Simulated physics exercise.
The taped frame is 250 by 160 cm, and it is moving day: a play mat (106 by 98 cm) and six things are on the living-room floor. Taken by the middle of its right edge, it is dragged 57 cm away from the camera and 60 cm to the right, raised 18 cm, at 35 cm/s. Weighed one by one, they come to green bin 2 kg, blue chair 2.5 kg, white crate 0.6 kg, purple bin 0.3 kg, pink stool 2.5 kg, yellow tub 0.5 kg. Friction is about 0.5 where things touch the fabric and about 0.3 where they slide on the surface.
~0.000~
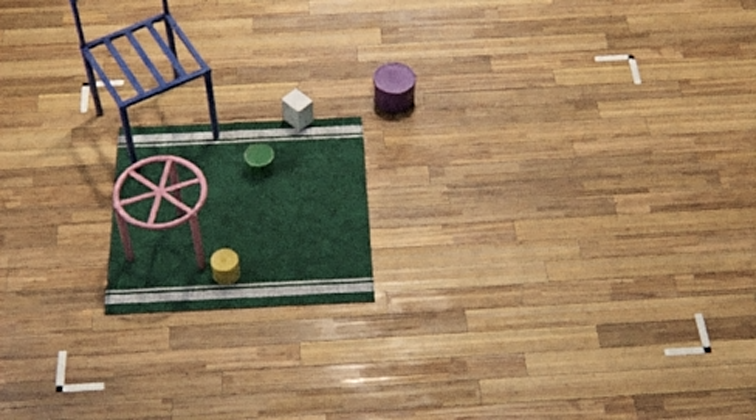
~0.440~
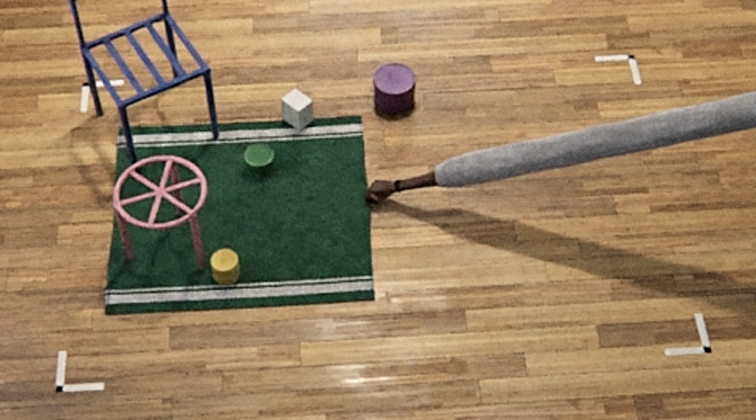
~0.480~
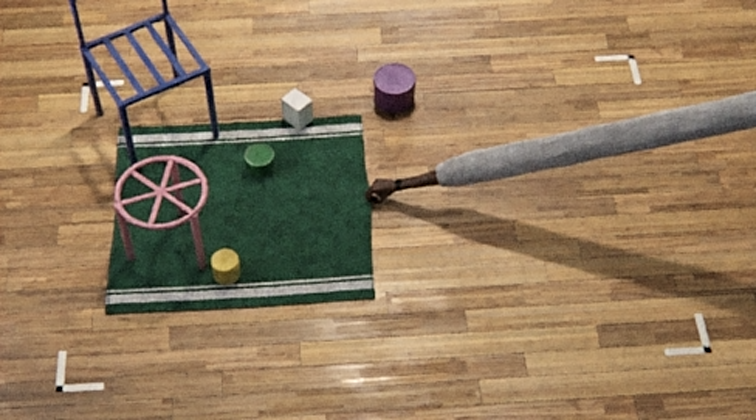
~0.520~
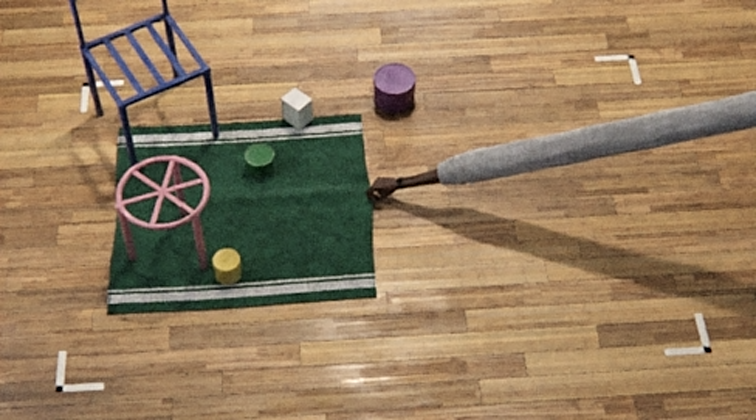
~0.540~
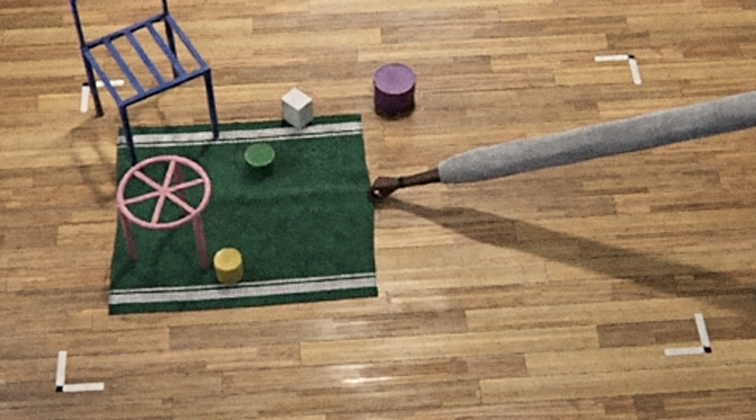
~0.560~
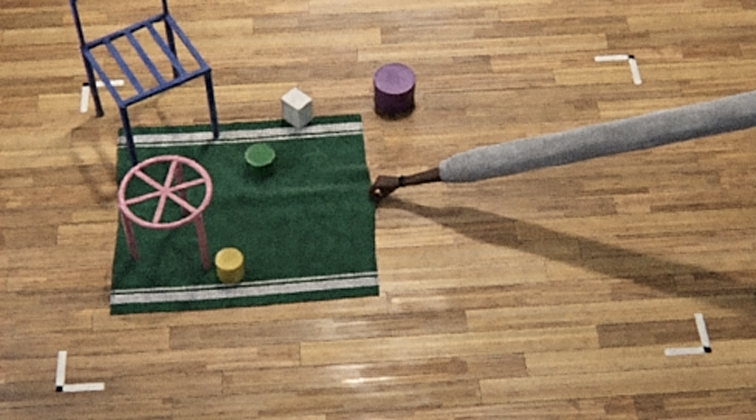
A grey-sleeved arm reaching in from the right, gripping a green play mat's edge and tugging it very slightly to the right.
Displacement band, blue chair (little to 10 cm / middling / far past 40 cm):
Middling.
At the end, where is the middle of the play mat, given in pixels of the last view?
About (402, 132).
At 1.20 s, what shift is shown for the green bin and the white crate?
Displacements - green bin 15 cm, white crate 10 cm.
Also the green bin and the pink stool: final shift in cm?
Net displacement - green bin 80 cm, pink stool 80 cm.
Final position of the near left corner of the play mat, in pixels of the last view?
Look around (332, 253) in the last picture - that's where it comes to rest.
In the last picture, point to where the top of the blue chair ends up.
Near (205, 57).
After 1.2 s, middle of the play mat at (288, 191); blue chair 8 cm off its start, yellow tub 26 cm off its start, pink stool 23 cm off its start.
After 1.8 s, middle of the play mat at (330, 165); blue chair 18 cm off its start, yellow tub 49 cm off its start, pink stool 44 cm off its start.
After 2.5 s, middle of the play mat at (371, 143); blue chair 25 cm off its start at (206, 55), yellow tub 72 cm off its start at (383, 189), pink stool 66 cm off its start at (317, 138).
After 3.1 s, middle of the play mat at (401, 132); blue chair 25 cm off its start, yellow tub 90 cm off its start, pink stool 82 cm off its start.
After 3.7 s, middle of the play mat at (402, 132); blue chair 25 cm off its start at (205, 57), yellow tub 90 cm off its start at (419, 169), pink stool 82 cm off its start at (353, 122), green bin 75 cm off its start at (415, 93).
